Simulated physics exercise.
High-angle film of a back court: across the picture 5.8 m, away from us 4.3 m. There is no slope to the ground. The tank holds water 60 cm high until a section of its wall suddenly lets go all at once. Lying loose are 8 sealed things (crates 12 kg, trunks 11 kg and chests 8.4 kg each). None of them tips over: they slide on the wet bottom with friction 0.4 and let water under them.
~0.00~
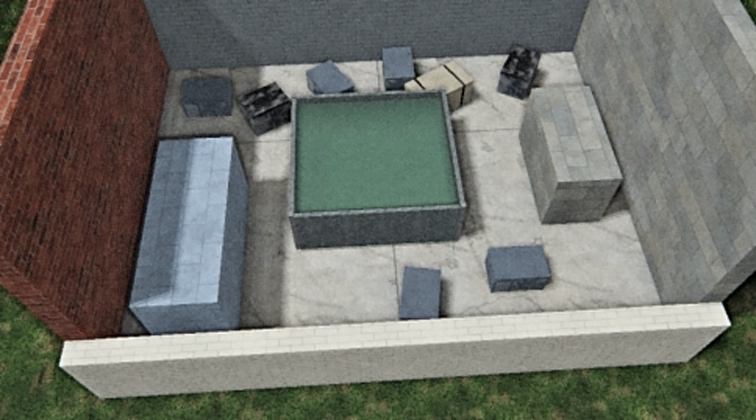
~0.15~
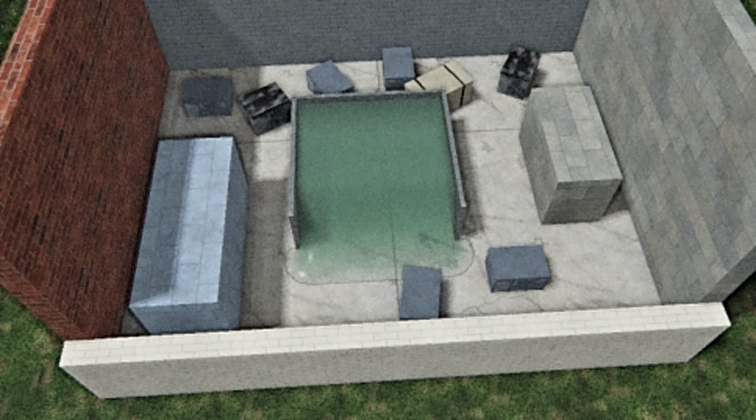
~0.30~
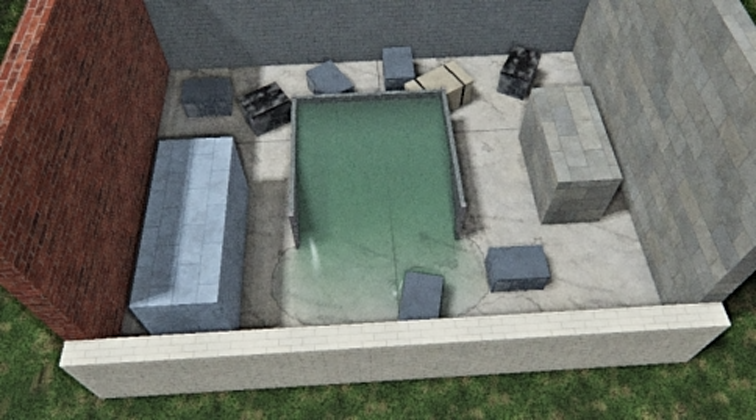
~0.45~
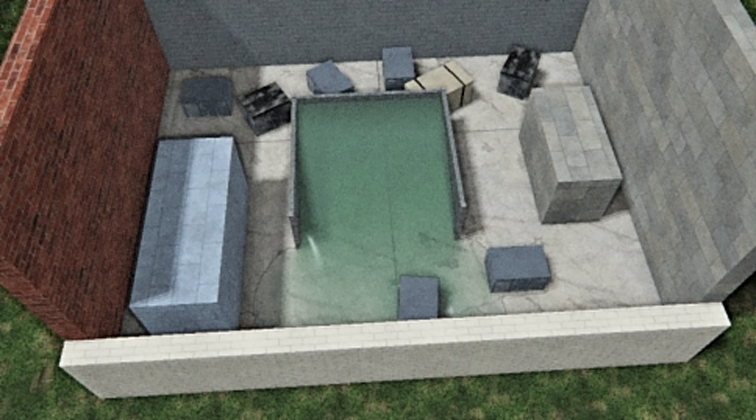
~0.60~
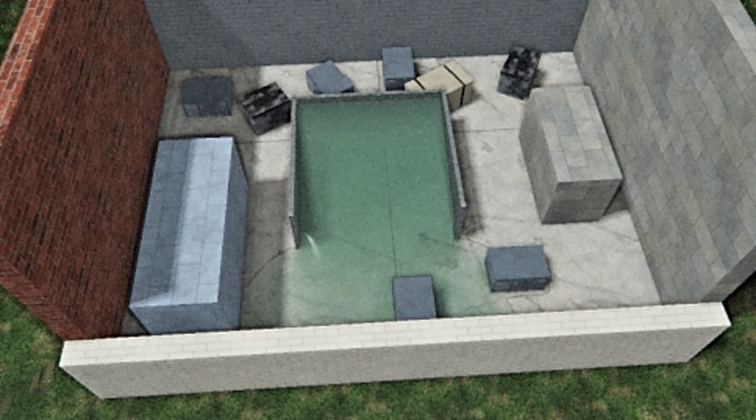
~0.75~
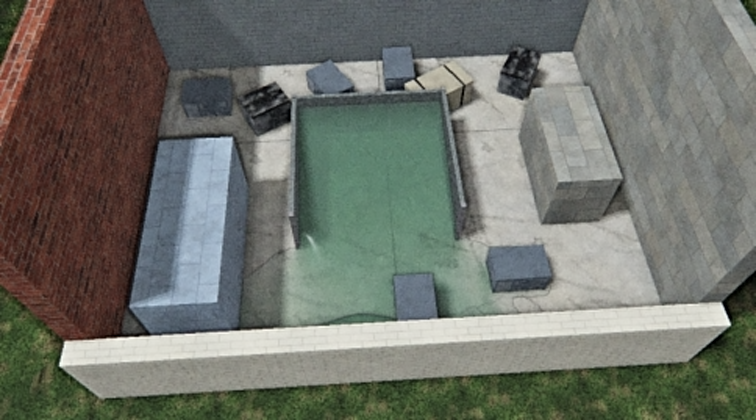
A walled courtyard held a square tank of green water, until its near side vanished and the water spread toward the low front wall, nudging one grey block slightly while the other objects stayed put.
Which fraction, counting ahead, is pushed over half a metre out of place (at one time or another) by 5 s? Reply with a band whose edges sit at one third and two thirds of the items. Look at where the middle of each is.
Band: One third to two thirds.
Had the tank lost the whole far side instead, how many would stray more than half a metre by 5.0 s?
The answer then is 6.
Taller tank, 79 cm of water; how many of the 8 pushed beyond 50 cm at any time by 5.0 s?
5.
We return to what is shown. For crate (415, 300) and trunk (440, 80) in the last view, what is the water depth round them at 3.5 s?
Around 23 cm and 0 cm.
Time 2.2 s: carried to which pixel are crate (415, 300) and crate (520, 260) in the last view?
Around (547, 276) and (583, 233).
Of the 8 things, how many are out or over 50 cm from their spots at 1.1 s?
Count then: 0.
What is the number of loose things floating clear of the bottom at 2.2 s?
Total: 1.
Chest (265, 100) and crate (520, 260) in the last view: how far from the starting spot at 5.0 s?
Respectively, 80 centimetres and 140 centimetres.
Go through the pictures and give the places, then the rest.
In the first frame, a crate at (421, 293) rests on the ground; a crate at (519, 262) rests on the ground; water covers 3.1 m2; 0 of 8 have shifted.
In the second frame, a crate at (421, 293) rests on the ground; a crate at (519, 262), on the bottom; water covers 4.1 m2; 0 of 8 have shifted.
In the third frame, a crate at (421, 299) rests on the ground, 7 cm from its start; a crate at (519, 262), on the bottom; water covers 5.1 m2; 1 of 8 have shifted.
In the fourth frame, a crate at (419, 303) rests on the ground, 13 cm from its start; a crate at (519, 262), on the bottom; water covers 6.2 m2; 1 of 8 have shifted.
In the fifth frame, a crate at (415, 303) rests on the ground, 17 cm from its start; a crate at (519, 262), on the bottom; water covers 6.5 m2; 1 of 8 have shifted.
In the sixth frame, a crate at (416, 301), afloat, 17 cm from its start; a crate at (520, 262), on the bottom; water covers 6.7 m2; 1 of 8 have shifted.
After 1.1 s 0 of 8 are over 50 cm from their spots; 1 afloat.
After 2.2 s 2 of 8 are over 50 cm from their spots; 1 afloat.
After 3.5 s 3 of 8 are over 50 cm from their spots; 3 afloat.
After 5.0 s 3 of 8 are over 50 cm from their spots, and 3 have been at some point; 7 afloat.
